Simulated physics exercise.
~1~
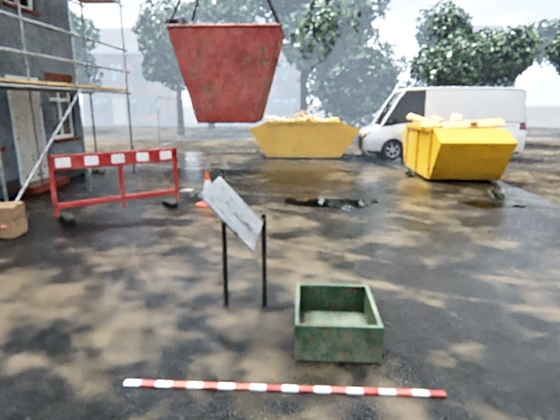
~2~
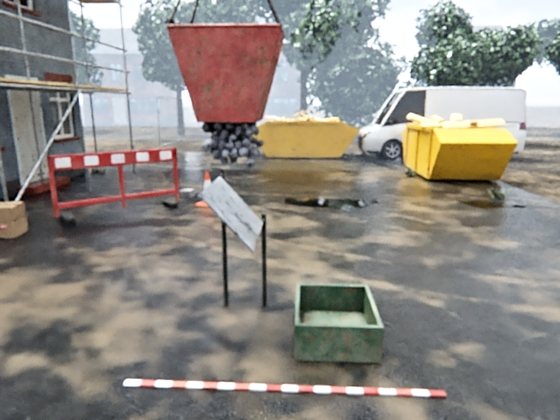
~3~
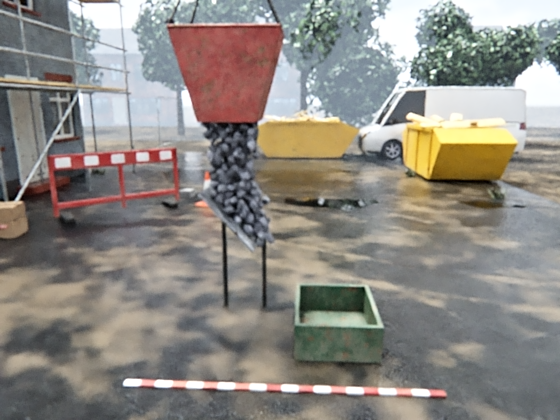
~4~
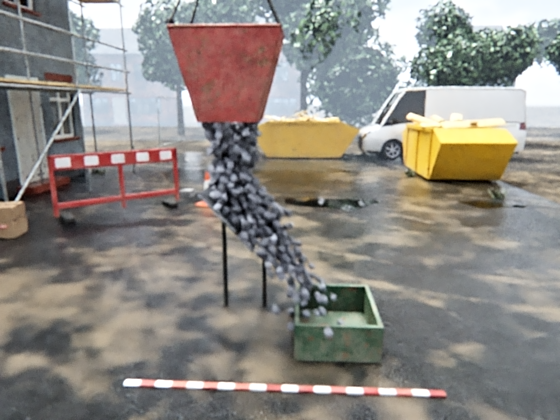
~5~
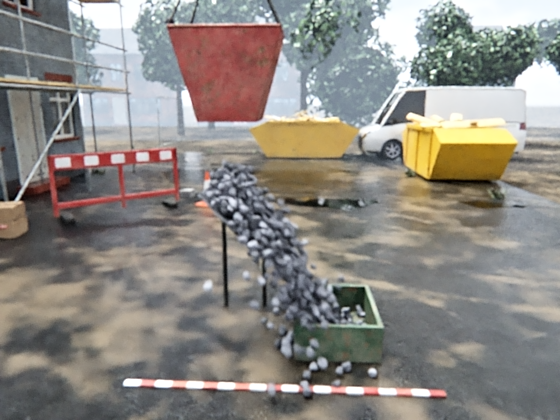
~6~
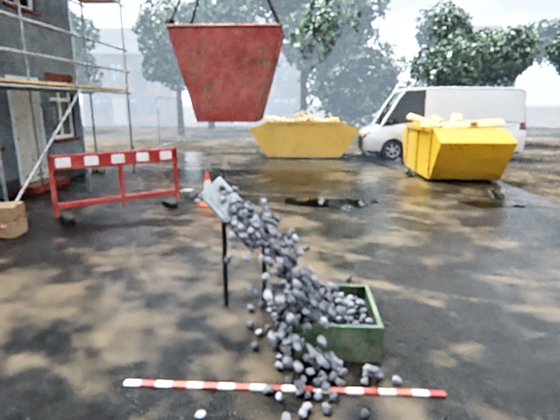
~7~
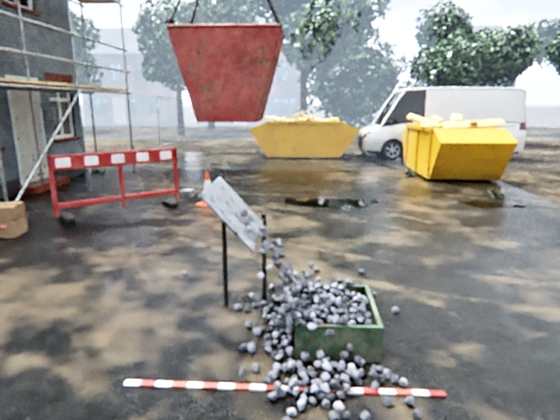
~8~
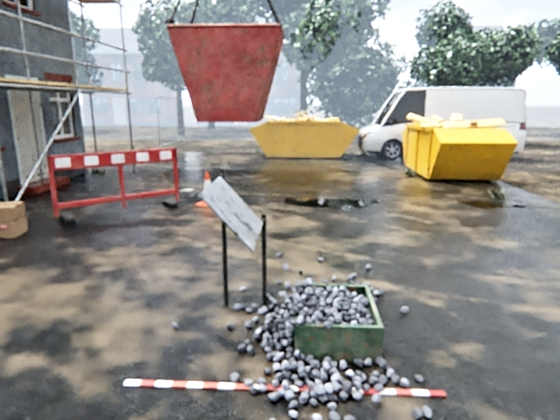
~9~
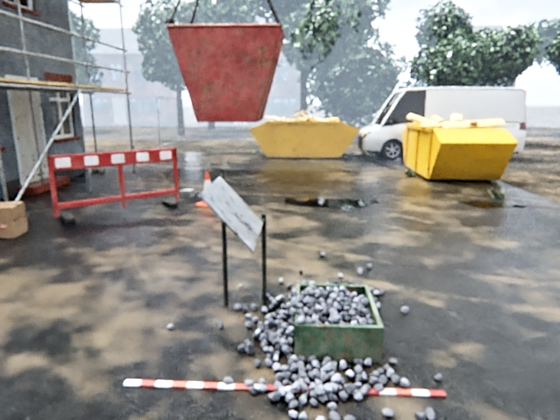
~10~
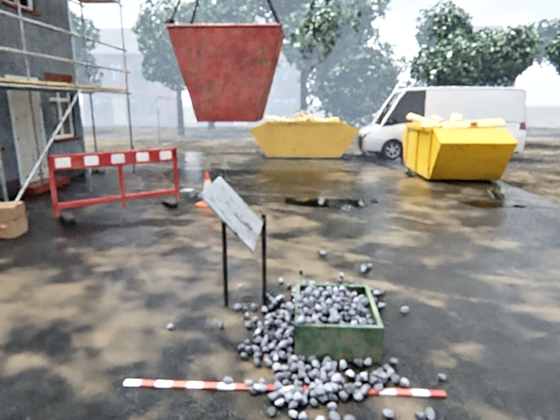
Grey stones poured from the bottom of a hanging red skip onto a sloping plate, slid down to the right and tumbled into a small green bin, filling it, while many others spilled around it and across the red-and-white striped pole in front.
